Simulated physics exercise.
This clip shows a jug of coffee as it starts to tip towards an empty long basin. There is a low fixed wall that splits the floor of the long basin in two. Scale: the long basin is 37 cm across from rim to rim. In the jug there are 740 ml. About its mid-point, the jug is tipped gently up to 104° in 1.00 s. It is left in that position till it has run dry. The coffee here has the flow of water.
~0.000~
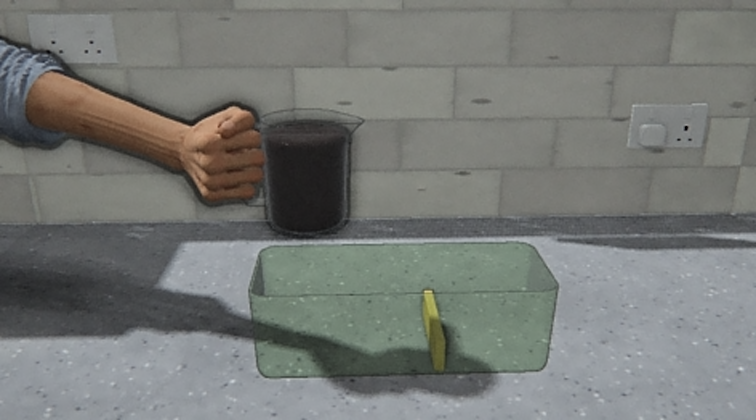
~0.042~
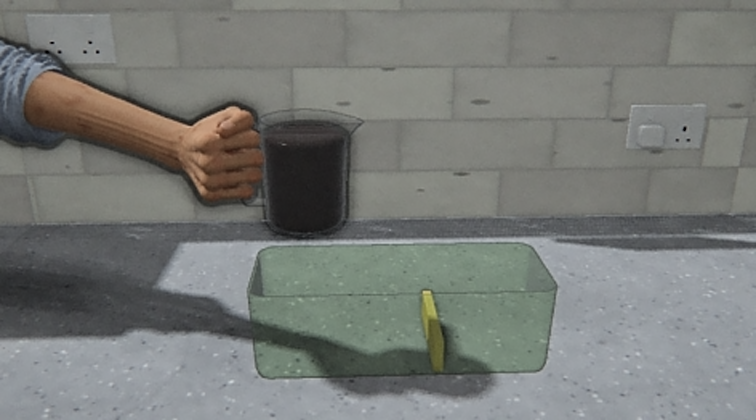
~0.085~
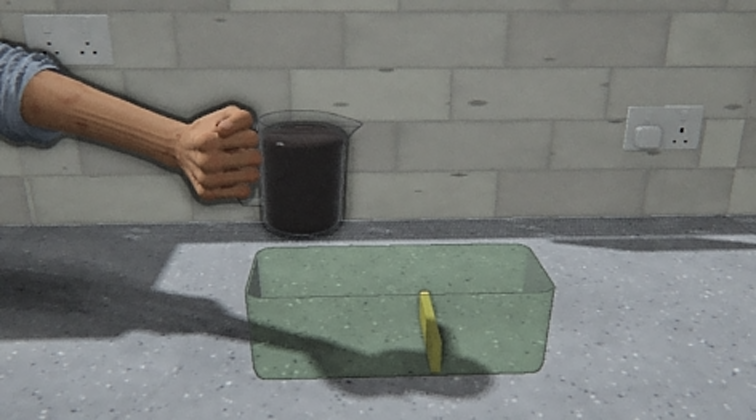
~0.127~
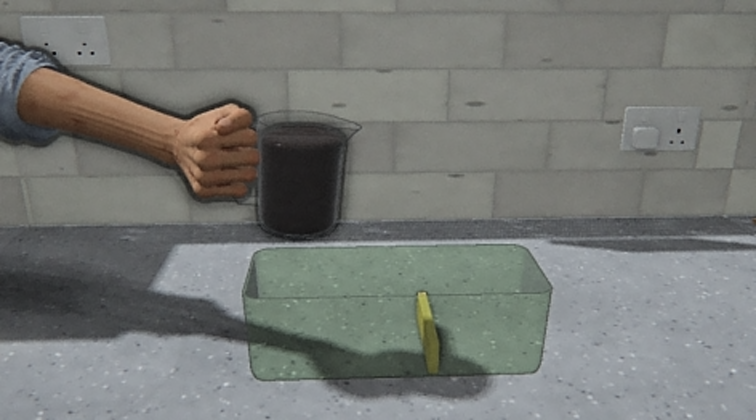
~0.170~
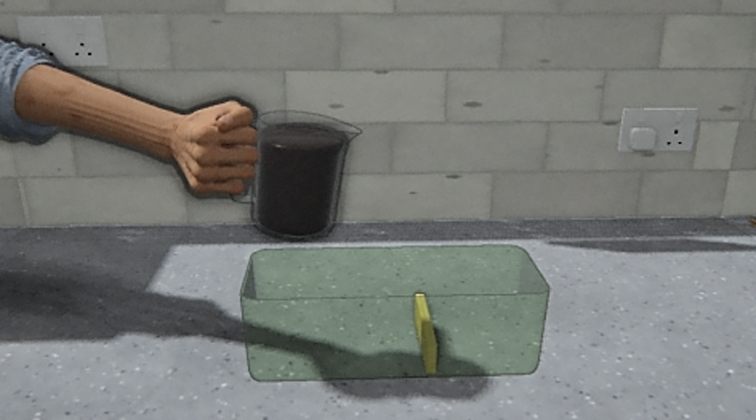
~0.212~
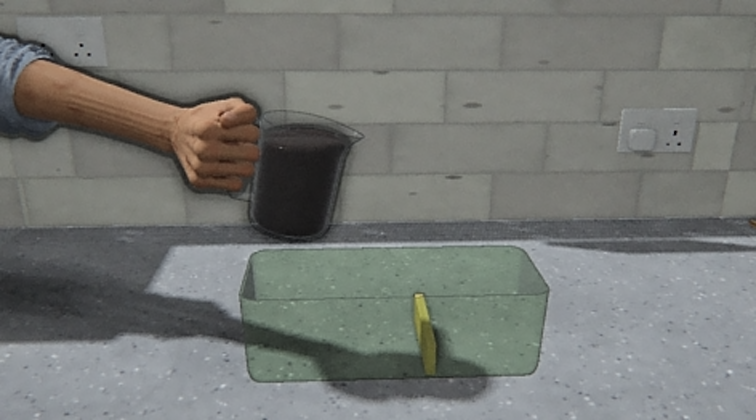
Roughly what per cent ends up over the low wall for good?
About 18 in every hundred.
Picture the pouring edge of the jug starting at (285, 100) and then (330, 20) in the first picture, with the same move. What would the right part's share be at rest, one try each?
Try 1: 10 %; try 2: 5 %.
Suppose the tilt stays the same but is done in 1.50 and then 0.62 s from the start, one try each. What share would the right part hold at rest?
The first try gives 25 percent and the second 10 percent.
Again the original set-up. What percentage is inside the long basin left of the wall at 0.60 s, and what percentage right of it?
I'd say some 2 in a hundred on the left and 2 on the right.
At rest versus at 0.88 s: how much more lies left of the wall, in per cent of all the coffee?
It comes to about 44 per cent.
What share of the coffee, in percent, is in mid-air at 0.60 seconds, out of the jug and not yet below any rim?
Close to 14 per cent, I'd say.
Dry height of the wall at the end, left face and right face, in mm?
About 24 mm on the left, about 36 mm on the right.
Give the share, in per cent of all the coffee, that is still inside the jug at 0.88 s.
Close to 32 percent of the total.
After 0.60 s the tilt is 68° and 82 per cent is still to pour, 2 is left of the wall and 2 right of it.
After 0.88 s the tilt is 100° and 32 per cent is still to pour, 36 is left of the wall and 15 right of it.
After 1.18 s the tilt is 104° and 4 per cent is still to pour, 73 is left of the wall and 16 right of it.
After 1.50 s the tilt is 104° and 0 per cent is still to pour, 80 is left of the wall and 18 right of it.
In the end 80 per cent lies left of the wall, 18 right of it and 2 outside.
